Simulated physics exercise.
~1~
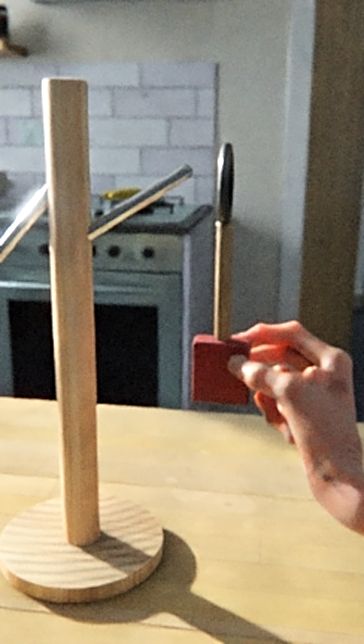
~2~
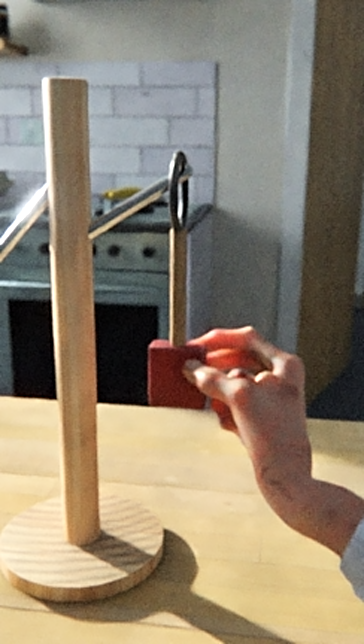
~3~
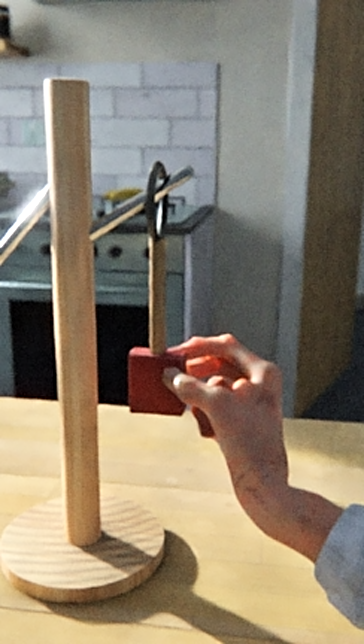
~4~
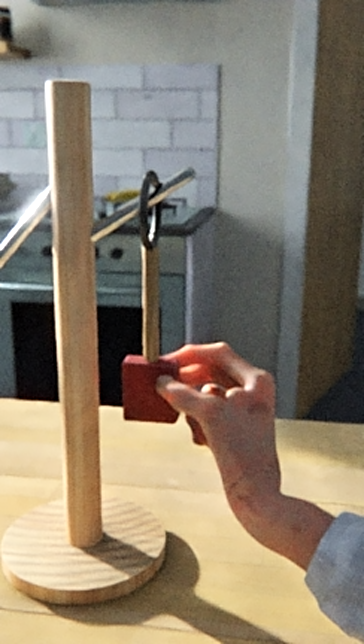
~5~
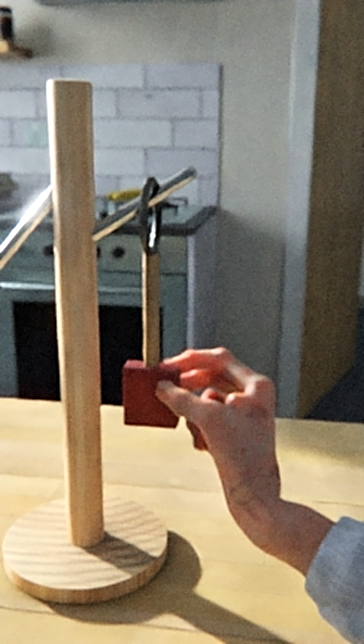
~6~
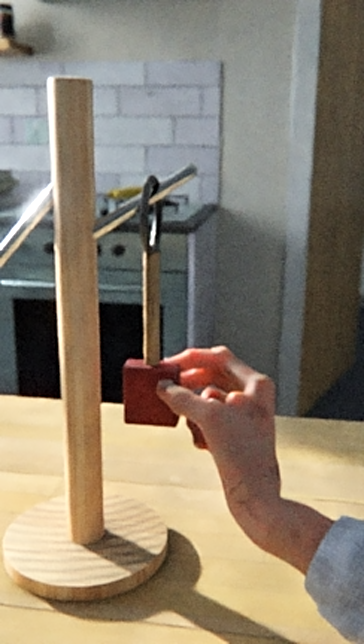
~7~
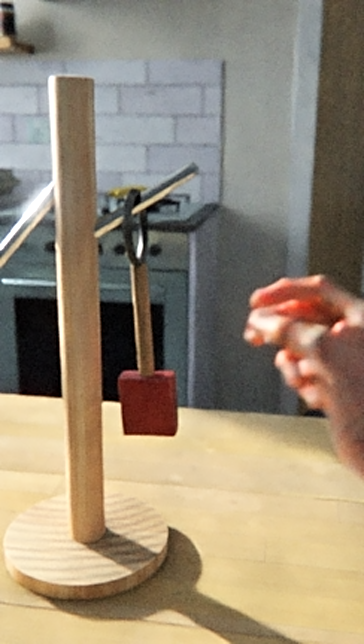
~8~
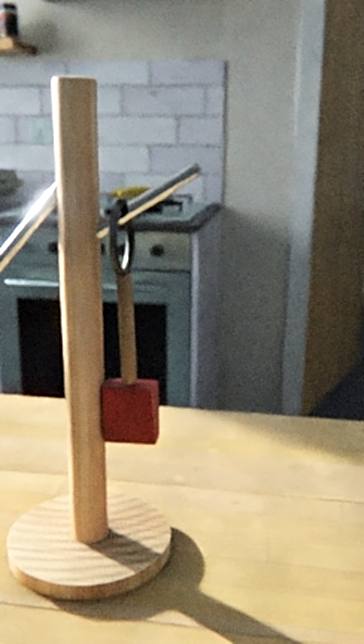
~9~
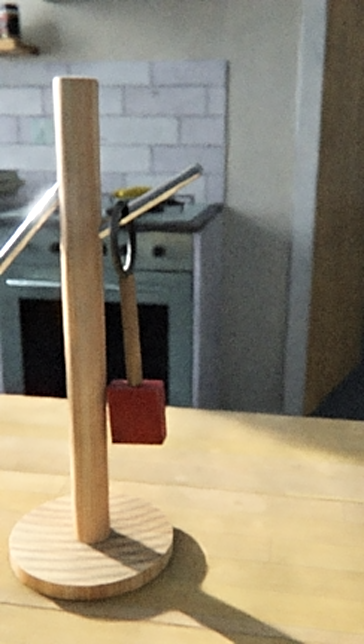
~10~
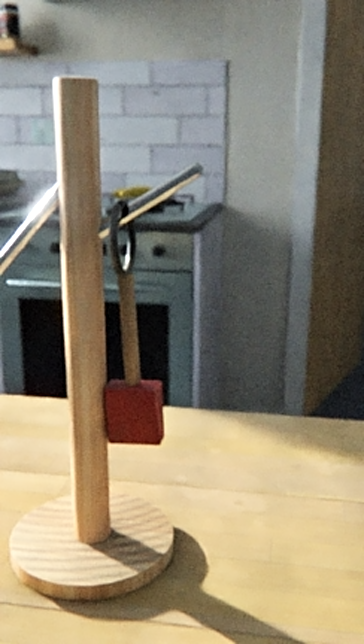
In a kitchen with a pale wooden table, seen from the front by a slightly swaying camera, an upright wooden stand on a round base holds two angled metal pegs, with a stove and white tiles behind. A hand at the right holds a red brush-like object by its block, its dark loop pointing up. The hand carries it left to the right-hand peg, passes the loop over the peg and lowers it slightly. The hand lets go and withdraws to the right. The object tilts, slides a little toward the post and remains hanging from the peg.
